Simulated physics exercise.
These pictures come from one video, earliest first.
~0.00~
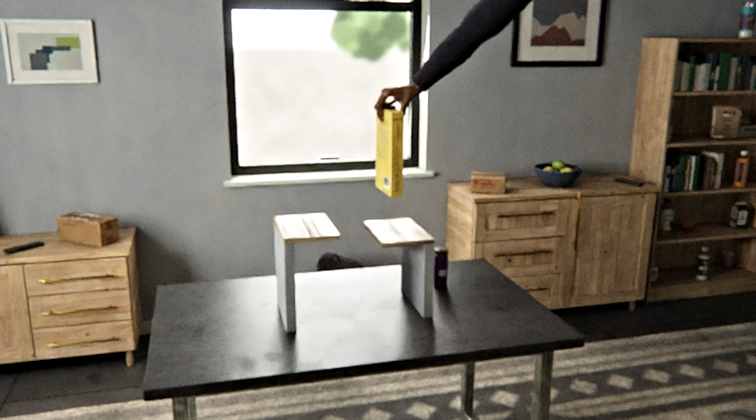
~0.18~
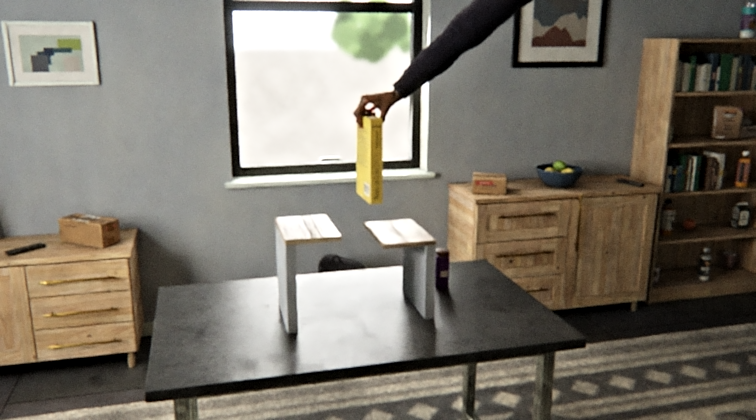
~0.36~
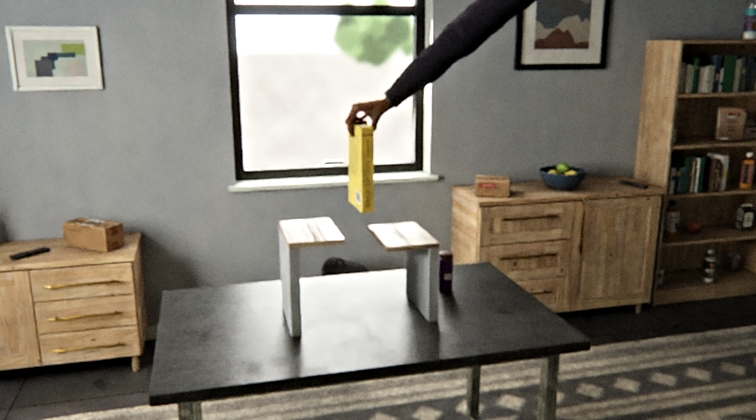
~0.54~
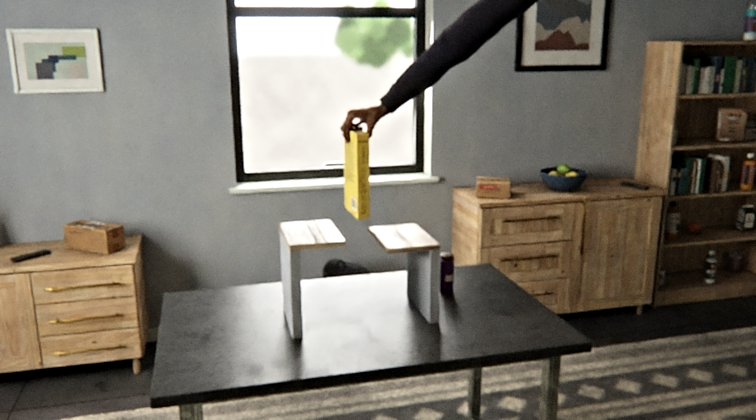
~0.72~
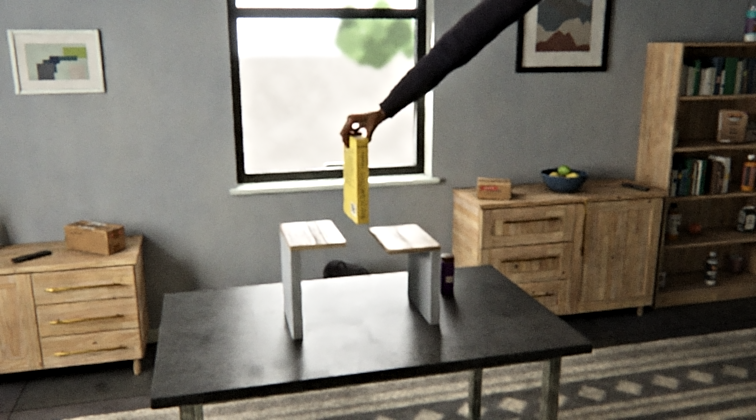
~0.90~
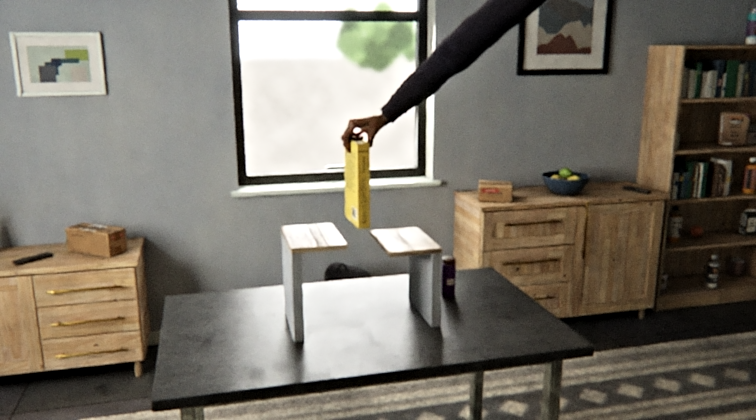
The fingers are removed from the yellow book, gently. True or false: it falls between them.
True.
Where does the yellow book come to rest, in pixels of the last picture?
End position, last frame: About (358, 282).
After 1.10 s, yellow book slid a little near (357, 198).
After 1.20 s, yellow book slid about its own width near (358, 245).
After 1.30 s, yellow book slid well along near (358, 275).
After 1.40 s, yellow book slid well along near (358, 278).
At rest (1.9 s), moved from the start, yellow book; purple shaker in place. Seen from the same camera at the end, yellow book near (358, 282). The book goes down the gap.
